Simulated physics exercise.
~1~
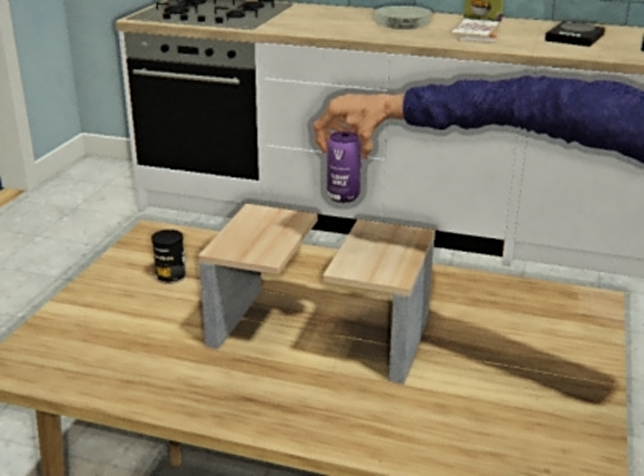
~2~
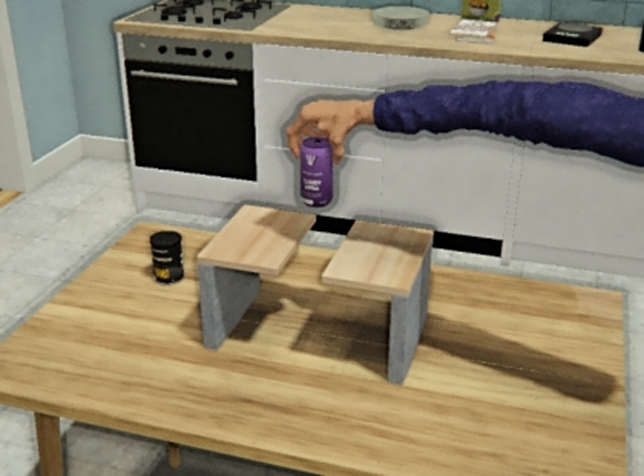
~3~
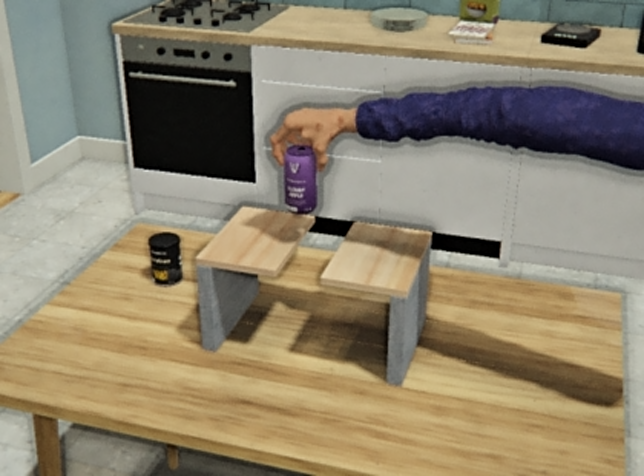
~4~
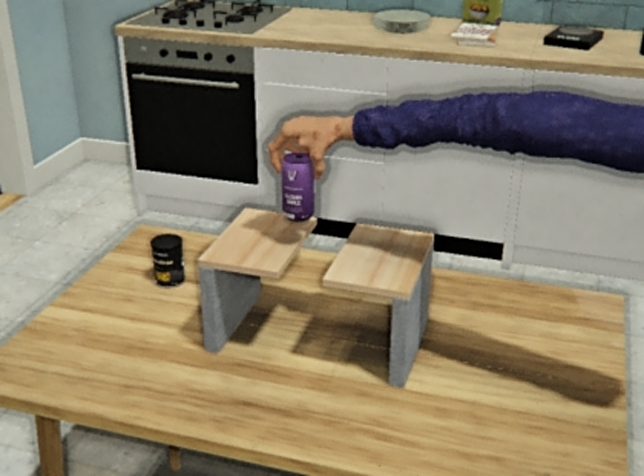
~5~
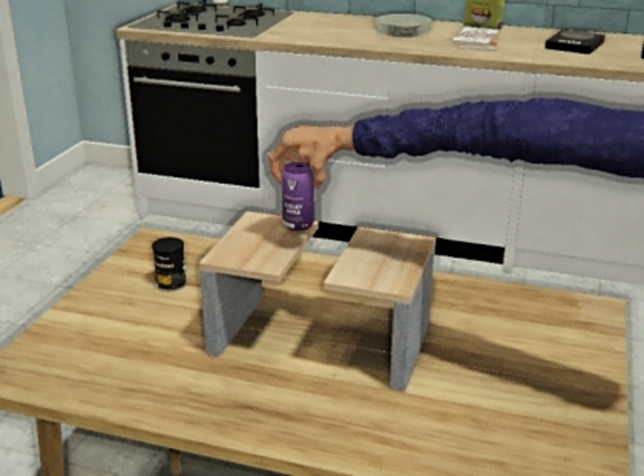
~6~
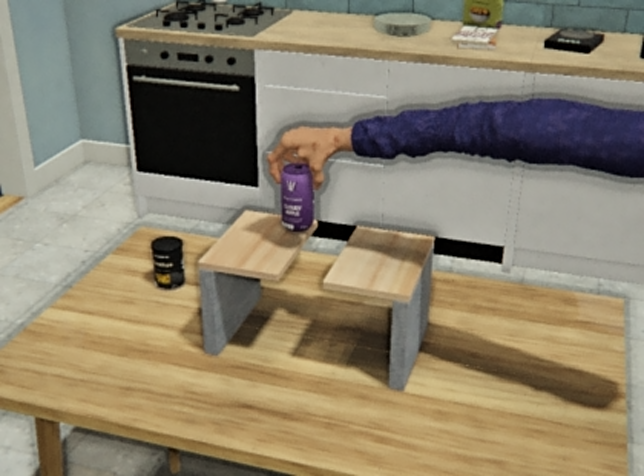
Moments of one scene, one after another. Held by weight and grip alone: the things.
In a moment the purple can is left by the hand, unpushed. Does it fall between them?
Result: Held.
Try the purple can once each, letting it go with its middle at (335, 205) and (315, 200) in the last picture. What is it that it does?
Is held back, then passes the gap.
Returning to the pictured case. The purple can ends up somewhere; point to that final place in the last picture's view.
Pretty much around (298, 217), I'd say.
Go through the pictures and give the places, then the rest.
Being brought over the gap; purple can (344, 168); black tin (169, 257), in the first frame.
Being brought over the gap; purple can (317, 173); black tin (167, 258), in the second frame.
Being brought over the gap; purple can (301, 180); black tin (166, 260), in the third frame.
Being brought over the gap; purple can (298, 188); black tin (168, 261), in the fourth frame.
Held still over the gap; purple can (298, 197); black tin (170, 264), in the fifth frame.
Held still over the gap; purple can (297, 198); black tin (168, 263), in the sixth frame.
Then, 0.20 s after the last picture, purple can slid a little near (298, 216).
Then, 0.40 s after the last picture, purple can slid about its own width near (298, 217).
At rest, moved from the start, purple can; black tin in place. Seen from the same camera at the end, purple can near (298, 217). The can is caught.
